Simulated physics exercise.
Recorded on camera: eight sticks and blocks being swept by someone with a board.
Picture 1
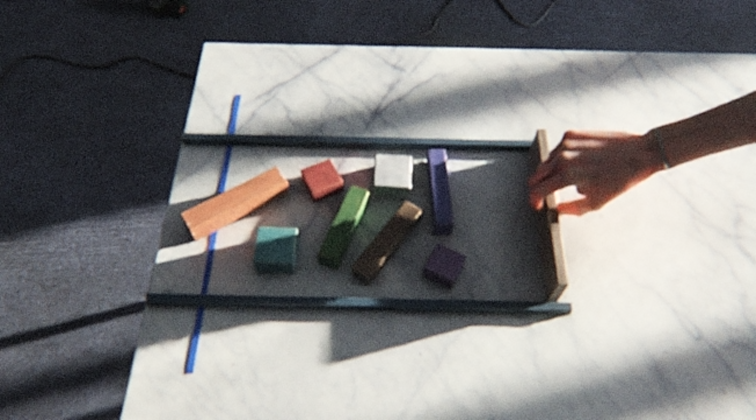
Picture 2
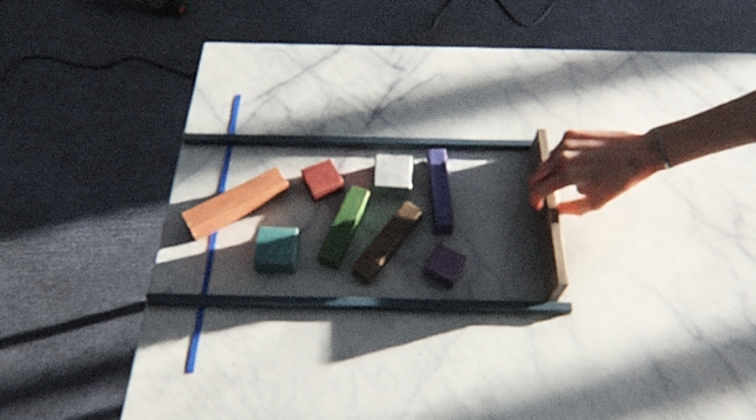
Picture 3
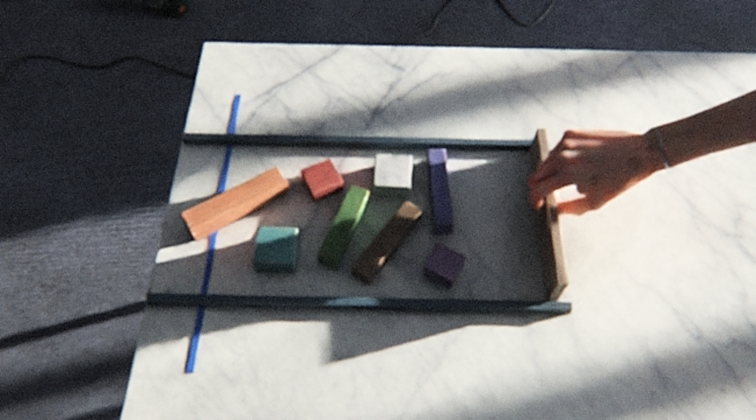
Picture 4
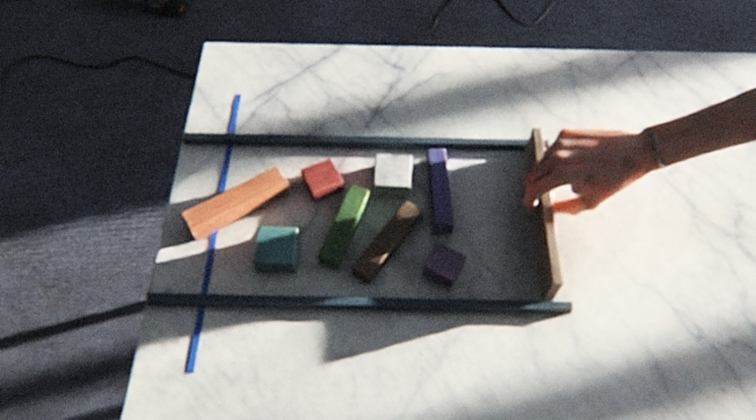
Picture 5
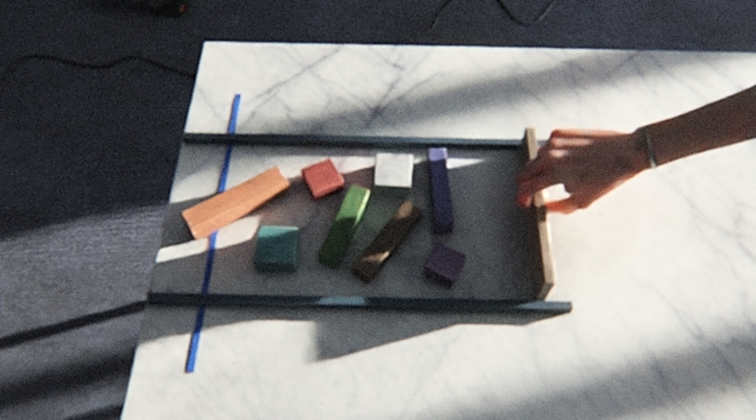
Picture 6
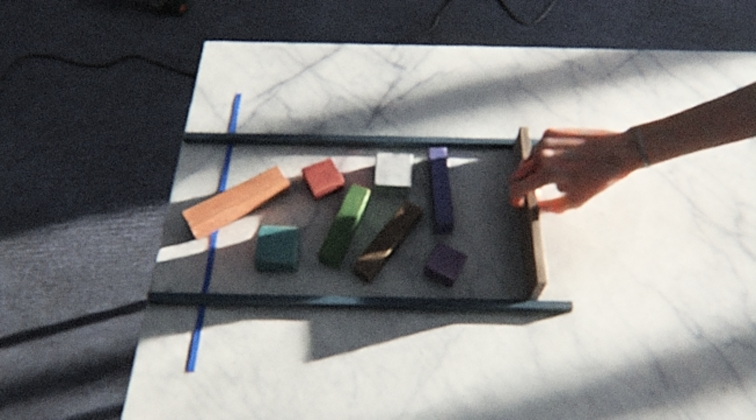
A hand held a wooden board upright at the right end of a track of colored blocks and bars, then slid it slightly left while the pieces stayed practically still.
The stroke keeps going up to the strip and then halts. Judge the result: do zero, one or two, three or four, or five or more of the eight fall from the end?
Looks like three or four of them go over the edge, I'd say.
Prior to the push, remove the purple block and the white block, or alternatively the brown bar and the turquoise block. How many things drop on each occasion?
I'd say 2 the first time and 2 the second time.
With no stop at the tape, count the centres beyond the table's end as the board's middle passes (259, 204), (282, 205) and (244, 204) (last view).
Respectively, 1, 0 and 2.
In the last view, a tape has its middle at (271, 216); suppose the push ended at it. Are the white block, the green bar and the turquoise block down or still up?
The white block stays put; the green bar stays put; and the turquoise block stays put.
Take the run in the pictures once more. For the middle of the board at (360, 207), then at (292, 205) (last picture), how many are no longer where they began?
By then 8, and later 8.
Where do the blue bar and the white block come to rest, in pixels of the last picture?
(212, 184) and (189, 167), roughly.
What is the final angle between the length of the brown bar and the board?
Near 10 degrees.
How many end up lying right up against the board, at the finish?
Count recorded: 2.
Soon after, none off yet; orange bar at rest near (237, 202); turquoise block at rest near (278, 249); red block at rest near (323, 179).
Then, none off yet; orange bar moved a little near (212, 202); turquoise block moved about its own width near (249, 245); red block moved about its own width near (277, 173).
Further on, none off yet; orange bar tipped well over near (152, 199); turquoise block moved well along near (166, 239); red block moved well along near (198, 168).
At rest, the number that fall off is three or four; fallen, green bar, red block, turquoise block and orange bar.
